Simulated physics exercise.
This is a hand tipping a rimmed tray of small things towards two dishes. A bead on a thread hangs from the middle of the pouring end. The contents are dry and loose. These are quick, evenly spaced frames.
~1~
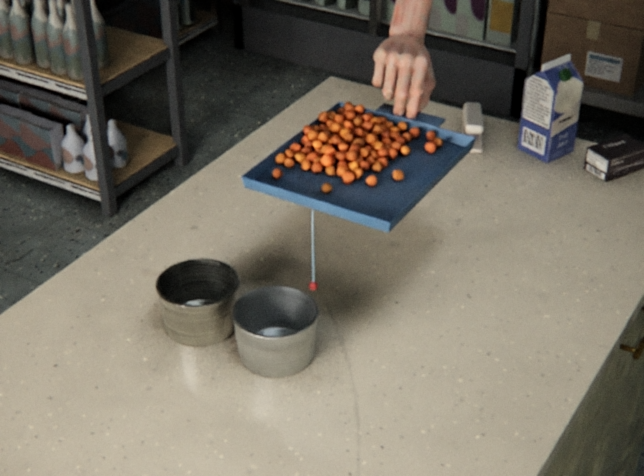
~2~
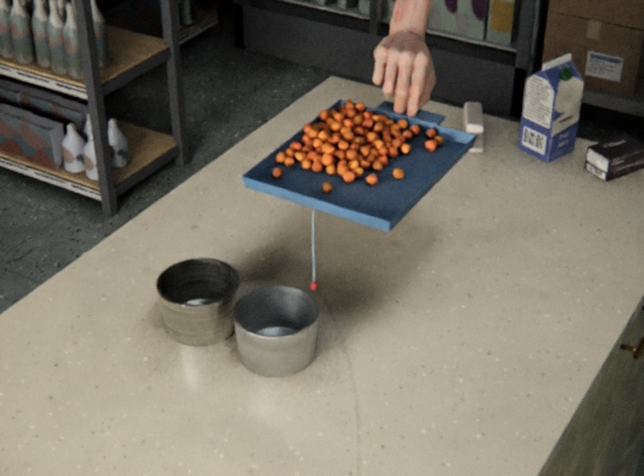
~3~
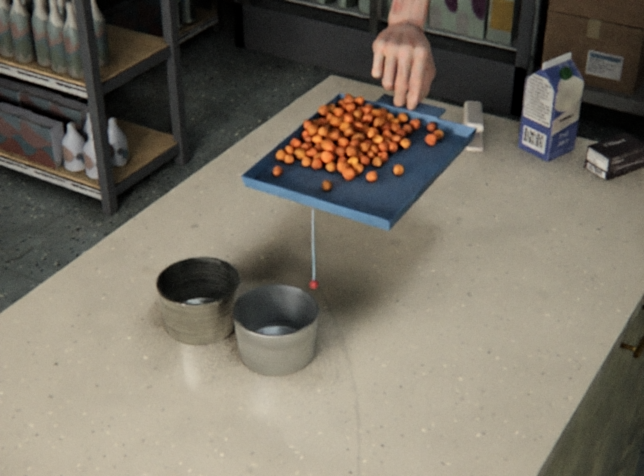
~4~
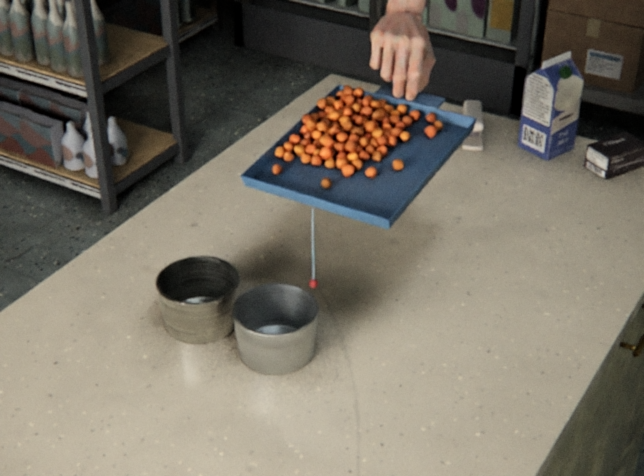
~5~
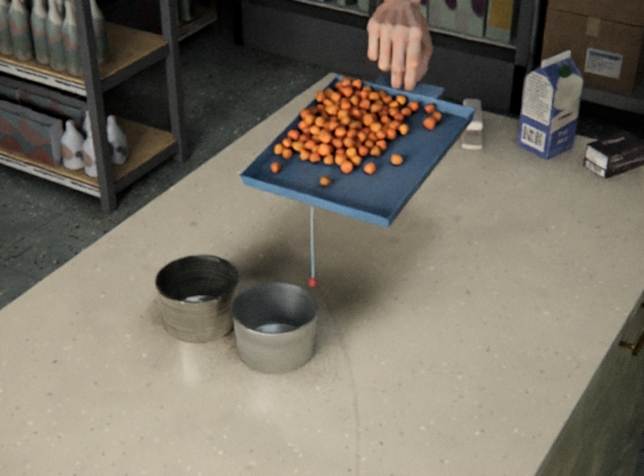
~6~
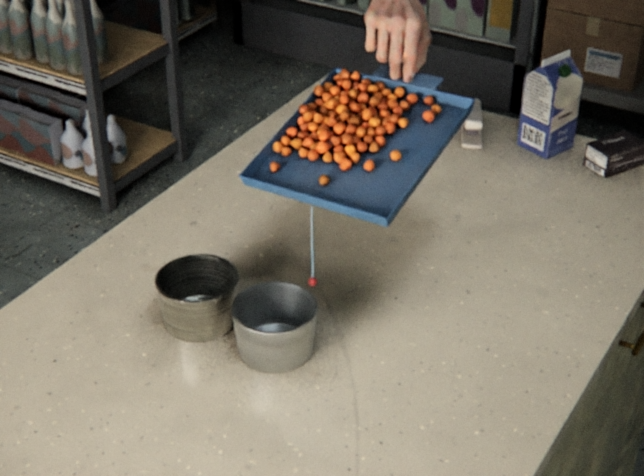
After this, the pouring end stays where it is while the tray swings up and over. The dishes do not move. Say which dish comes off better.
More goes to the right dish.
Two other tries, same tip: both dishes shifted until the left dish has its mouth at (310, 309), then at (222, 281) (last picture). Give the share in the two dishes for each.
About 30 and 70 per cent.
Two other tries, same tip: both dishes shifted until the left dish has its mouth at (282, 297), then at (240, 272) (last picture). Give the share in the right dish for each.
The first gives 10 %, the second 10 %.
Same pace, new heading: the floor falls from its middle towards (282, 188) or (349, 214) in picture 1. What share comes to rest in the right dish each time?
About 20 and 20 per cent.
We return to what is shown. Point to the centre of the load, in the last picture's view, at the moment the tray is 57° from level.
Roughly at (298, 155).
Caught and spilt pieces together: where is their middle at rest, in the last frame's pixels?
Close to (266, 346).
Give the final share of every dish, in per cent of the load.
For the left dish some 10 %, for the right dish some 40 %.
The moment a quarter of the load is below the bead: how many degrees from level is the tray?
At some 105 degrees.
Just after the last frame, tray tipped steeply; almost all on the tray; about a tenth outside both; just a few in the air.
A moment on, tray tipped right over; almost all on the tray; just a few in the right dish; about a tenth outside both; just a few in the air.
Further on, tray tipped past a quarter turn; roughly a third in the right dish; about a tenth in the left dish; roughly half outside both; just a few in the air.
When it is over, tray tipped past a quarter turn; roughly a third in the right dish; about a tenth in the left dish; roughly half outside both; just a few in the air.
